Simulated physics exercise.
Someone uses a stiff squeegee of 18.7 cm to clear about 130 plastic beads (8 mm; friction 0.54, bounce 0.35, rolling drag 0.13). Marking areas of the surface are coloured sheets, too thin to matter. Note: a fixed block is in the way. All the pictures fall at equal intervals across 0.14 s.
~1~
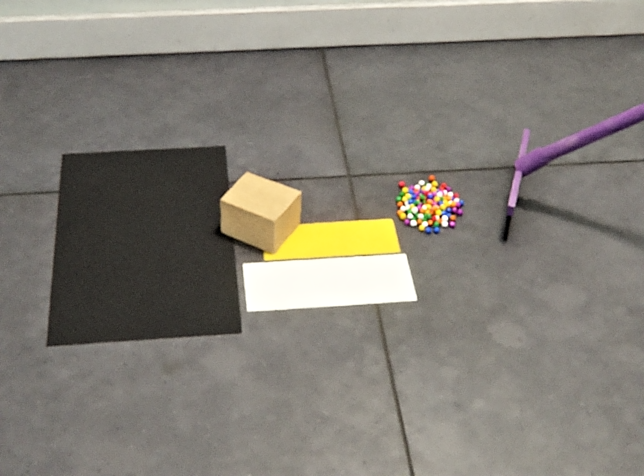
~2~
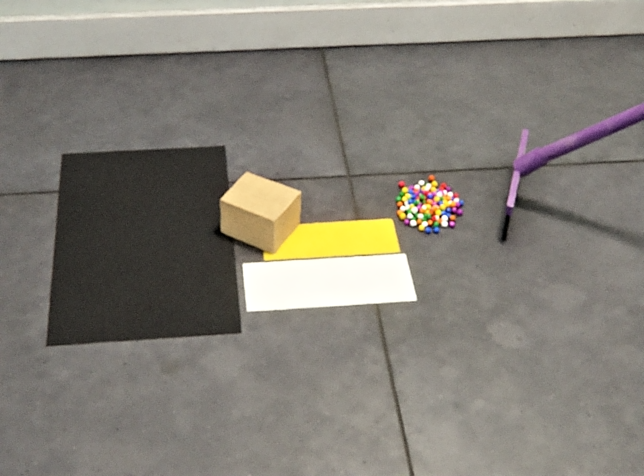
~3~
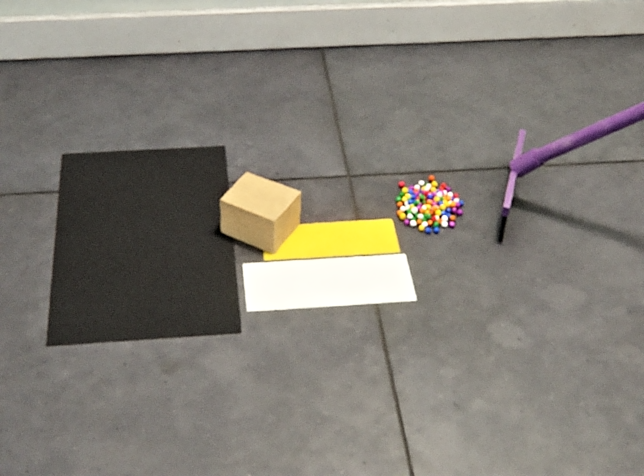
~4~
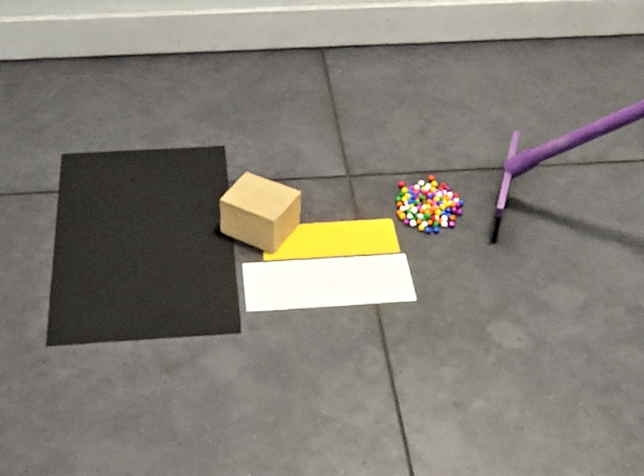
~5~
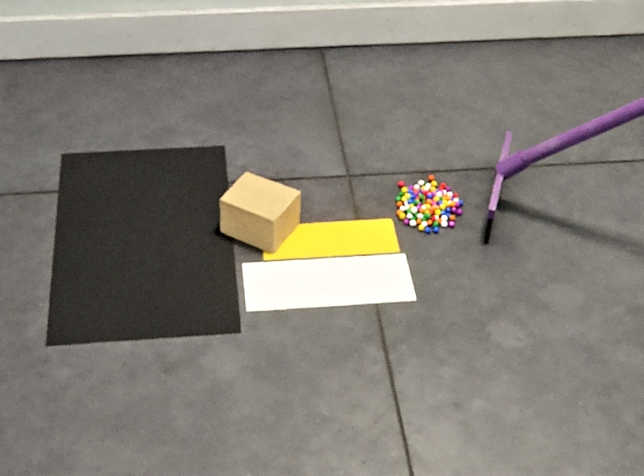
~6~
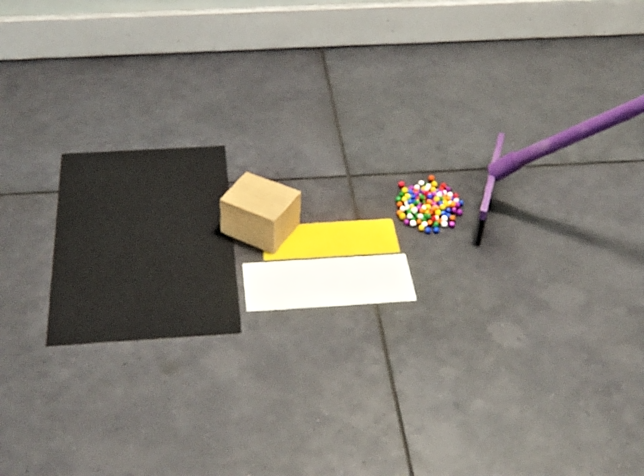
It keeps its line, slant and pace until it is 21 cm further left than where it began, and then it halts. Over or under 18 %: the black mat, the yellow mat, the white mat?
At the end, black mat: Falls short. Yellow mat: Gets enough. White mat: Falls short.
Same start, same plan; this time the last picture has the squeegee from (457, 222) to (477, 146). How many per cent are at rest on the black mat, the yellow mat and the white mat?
Black mat: 0; yellow mat: 25; white mat: 0.
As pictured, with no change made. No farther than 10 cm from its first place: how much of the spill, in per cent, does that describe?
My estimate is near 35 per cent.
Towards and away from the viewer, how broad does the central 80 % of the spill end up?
Roughly 12 cm from front to back.
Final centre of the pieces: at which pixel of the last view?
Centre: Close to (358, 200).
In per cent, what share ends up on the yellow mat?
The share comes to roughly 25 per cent.
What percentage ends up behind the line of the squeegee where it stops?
Roughly 0 %.
Then, 0.22 s after the last picture, squeegee 14 cm from its start, spill 11 cm wide; yellow mat 5 %, off the mats 95 %.
Then, 0.44 s after the last picture, squeegee 21 cm from its start, spill 14 cm wide; yellow mat 20 %, off the mats 80 %.
Then, 0.62 s after the last picture, squeegee 21 cm from its start, spill 15 cm wide; yellow mat 25 %, off the mats 75 %.
In the end, white mat 0 %, yellow mat 25 %, black mat 0 %, off the mats 75 %.
